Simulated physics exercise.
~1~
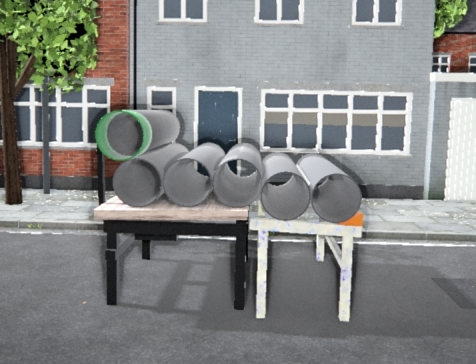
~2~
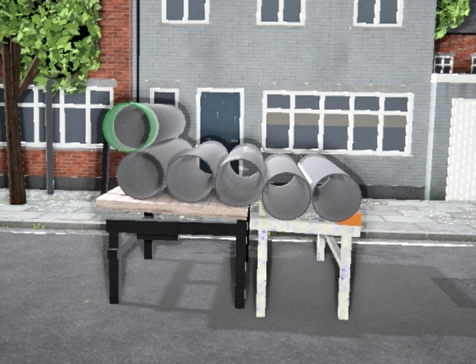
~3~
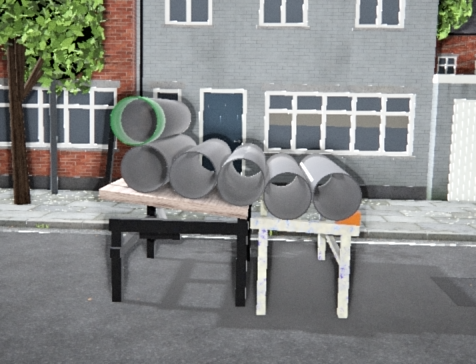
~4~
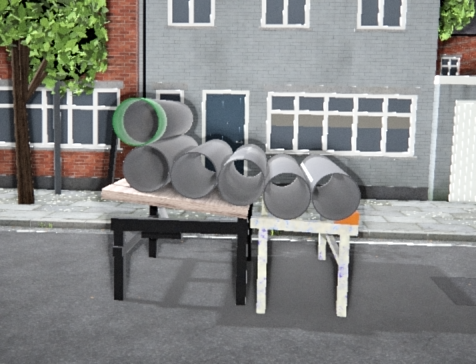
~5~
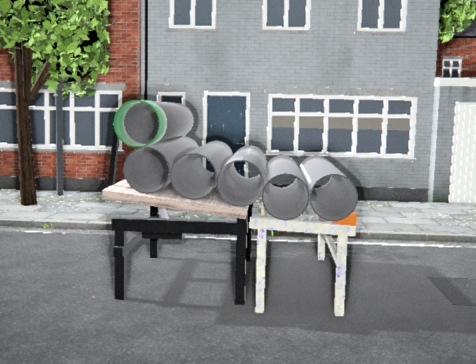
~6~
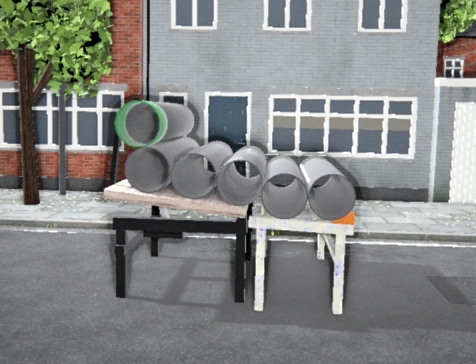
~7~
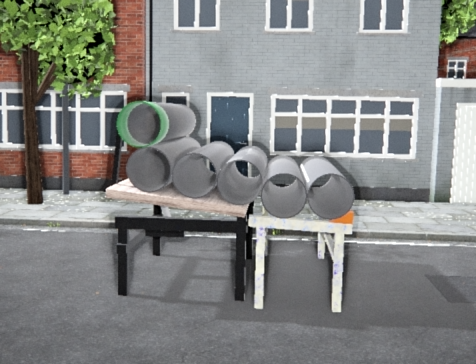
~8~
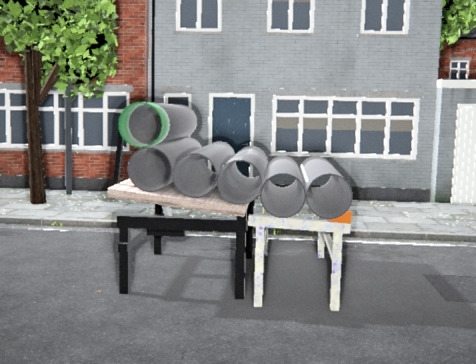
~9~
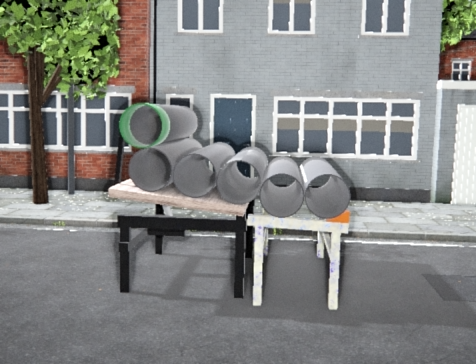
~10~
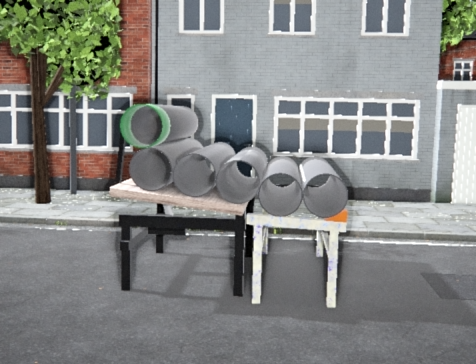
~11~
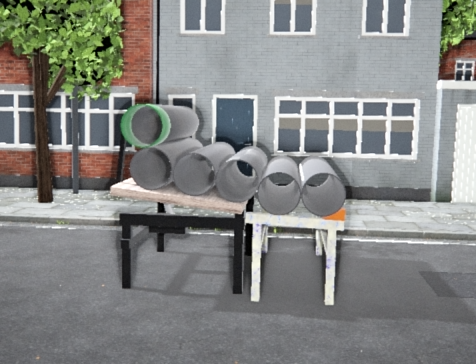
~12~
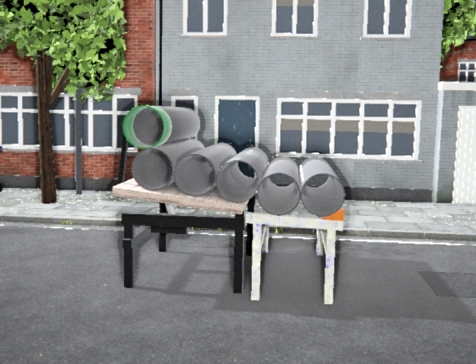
The clip opens on a street with brick houses behind, where six plastic pipes lie end-on across a dark-legged table and a pale rack joined to its right. One pipe, rimmed in green, rests on top of the others at the far left. The table's surface tips up at its left side, lifting the green pipe slightly and leaning the load towards the rack. The deck then stays tilted while the view drifts slowly sideways. The pipes barely shift after that, and none passes the orange stop. At the end, the green pipe is still perched on the others above the tipped deck.
